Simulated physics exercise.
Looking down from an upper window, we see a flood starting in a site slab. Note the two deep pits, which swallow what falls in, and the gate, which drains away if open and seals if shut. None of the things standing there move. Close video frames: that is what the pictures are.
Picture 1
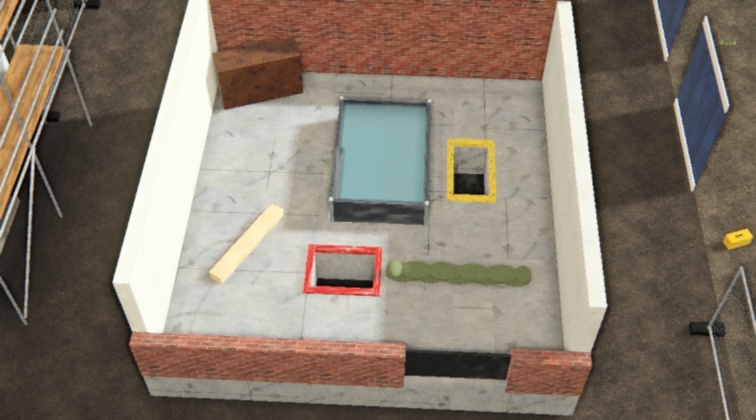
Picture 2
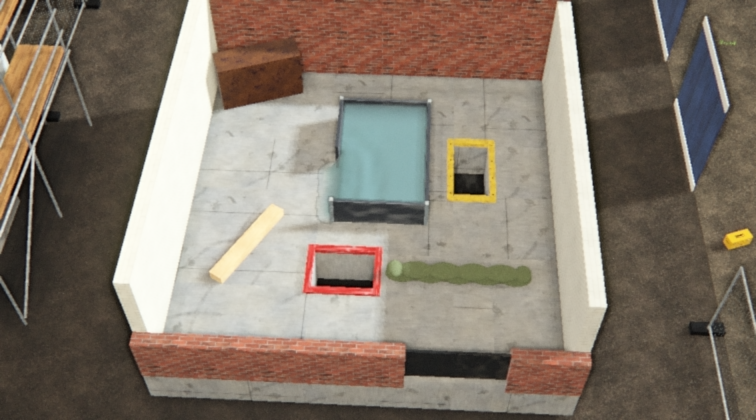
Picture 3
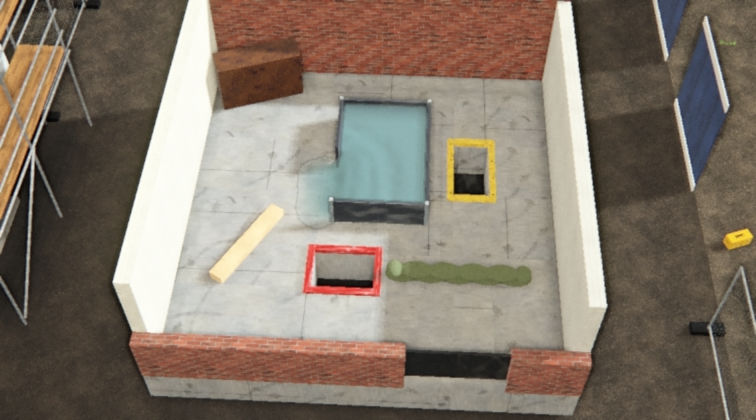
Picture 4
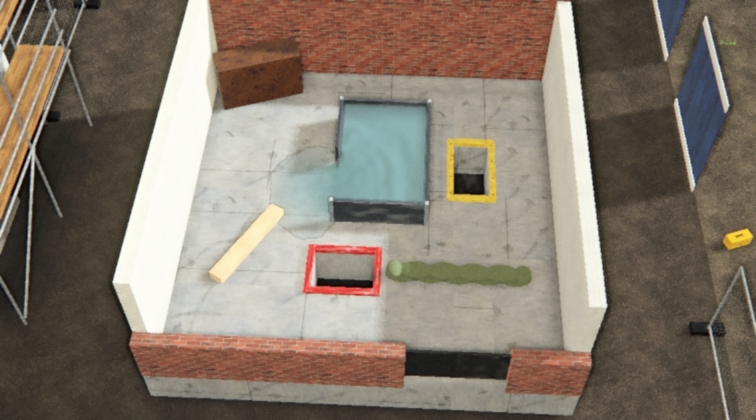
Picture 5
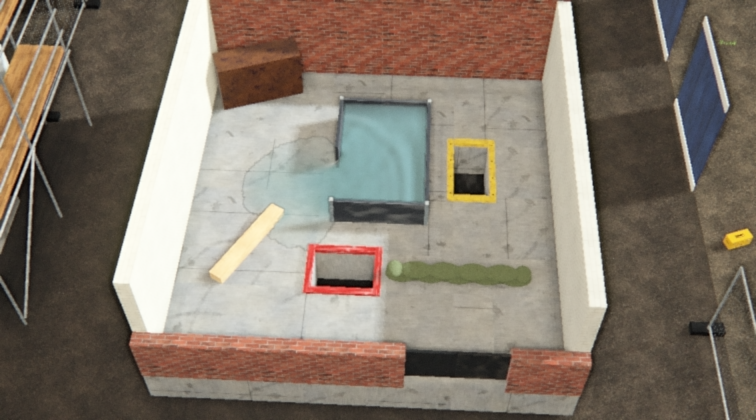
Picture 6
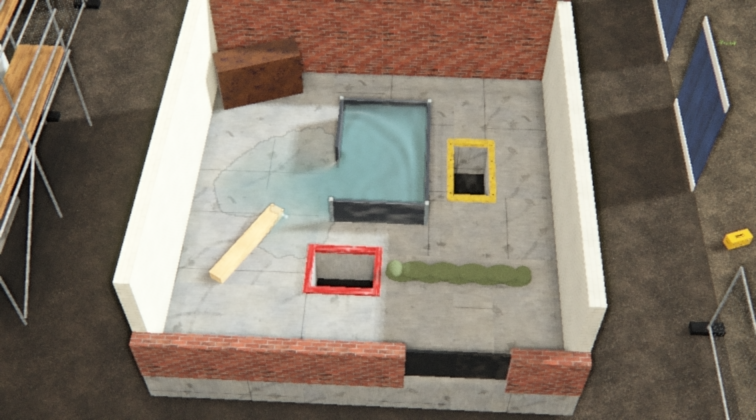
Water pouring from the left side of a glass-topped tank, spreading left in a thin sheet across the slab to a timber plank.
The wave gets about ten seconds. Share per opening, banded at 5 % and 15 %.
I'd say the gate drains very little - not reaching five per cent. I'd say the yellow pit drains very little - not reaching five per cent. I'd say the red pit drains very little - not reaching five per cent.
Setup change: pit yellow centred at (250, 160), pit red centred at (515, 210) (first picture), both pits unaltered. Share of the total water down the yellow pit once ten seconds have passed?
Result - yellow pit, 20 in a hundred.
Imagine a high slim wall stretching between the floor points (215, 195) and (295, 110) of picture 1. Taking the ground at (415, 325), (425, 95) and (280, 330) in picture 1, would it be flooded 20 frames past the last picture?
Result in the order given: Unaffected, unaffected, drowned.
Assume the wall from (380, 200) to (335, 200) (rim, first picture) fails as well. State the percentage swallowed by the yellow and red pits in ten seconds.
Yellow 0 %, red 50 %.
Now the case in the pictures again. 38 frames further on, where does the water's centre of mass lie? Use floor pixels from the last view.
Near (304, 205).
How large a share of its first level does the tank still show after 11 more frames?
Roughly 54 per cent.
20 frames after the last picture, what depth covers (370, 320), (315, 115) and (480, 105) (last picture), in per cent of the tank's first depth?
About 0, 6, 0 %.
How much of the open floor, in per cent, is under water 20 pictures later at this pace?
That's roughly 40 per cent.
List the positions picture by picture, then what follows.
The tank at (382, 152) is whole and still, in the first picture.
The front is at (330, 165), out from the gap at (336, 188), in the second picture.
Water pours out at (336, 188) and has run to (310, 164), in the third picture.
The front is at (281, 168), out from the gap at (336, 188), in the fourth picture.
The front is at (251, 175), out from the gap at (336, 188), in the fifth picture.
The front is at (224, 176), out from the gap at (336, 188), in the sixth picture.
A moment on, water covers 20 % of the floor; the gate 0 %, the yellow pit 0 %, the red pit 0 %.
Next, water covers 25 % of the floor; the gate 0 %, the yellow pit 0 %, the red pit 0 %.
Then, water covers 40 % of the floor; the gate 0 %, the yellow pit 0 %, the red pit 0 %.
Later, water covers 60 % of the floor; the gate 0 %, the yellow pit 0 %, the red pit 0 %.
In the end, water covers 85 % of the floor; the gate 0 %, the yellow pit 0 %, the red pit 1 %.
